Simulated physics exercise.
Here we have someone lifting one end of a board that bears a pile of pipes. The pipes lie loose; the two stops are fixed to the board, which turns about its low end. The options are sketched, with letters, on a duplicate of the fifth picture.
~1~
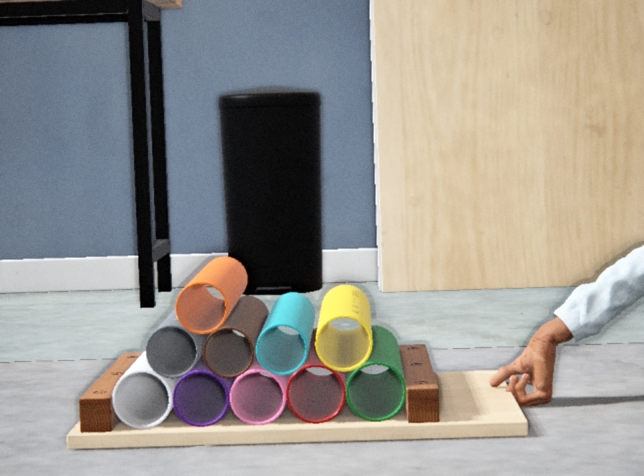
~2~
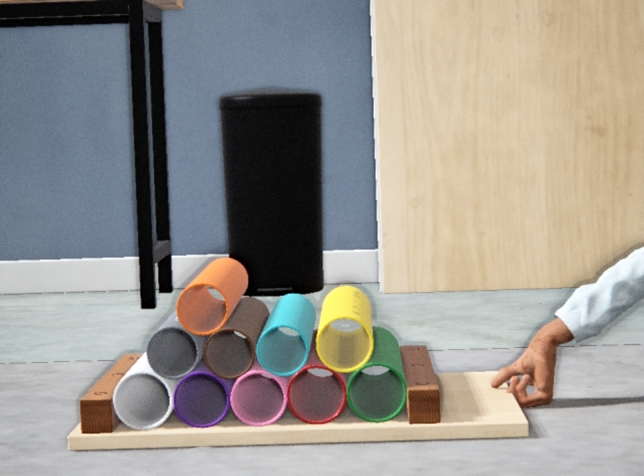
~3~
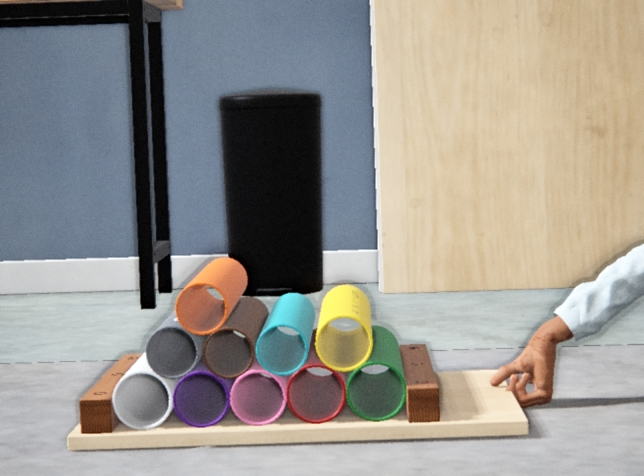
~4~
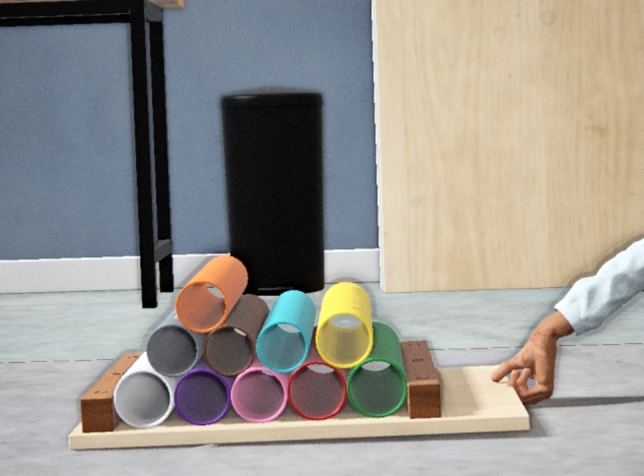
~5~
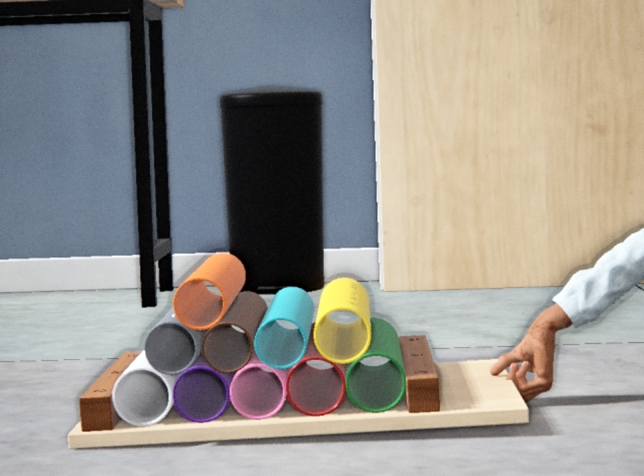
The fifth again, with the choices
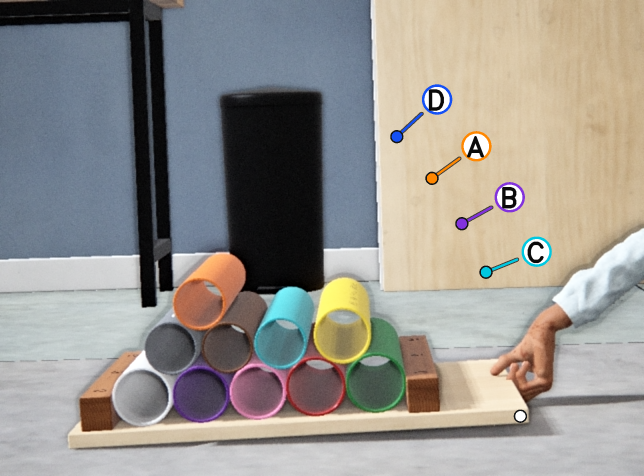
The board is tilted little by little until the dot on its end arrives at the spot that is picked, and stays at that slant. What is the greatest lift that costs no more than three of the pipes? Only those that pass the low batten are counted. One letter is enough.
The last mark within the limit is B.
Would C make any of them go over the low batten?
At C: No.
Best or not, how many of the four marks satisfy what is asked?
Two of them.
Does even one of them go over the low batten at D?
At D: Yes.
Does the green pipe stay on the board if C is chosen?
Yes.
On the marked copy, A at (432, 178); B at (462, 224); C at (486, 272); D at (397, 137); the white dot at (520, 416).
Taking B. A third of the way, board at 16°.
Two thirds of the way, board at 27°.
When it is over, board at 27°, none over the low batten.
As for the rest, A five over the low batten; C none over the low batten; D five over the low batten.
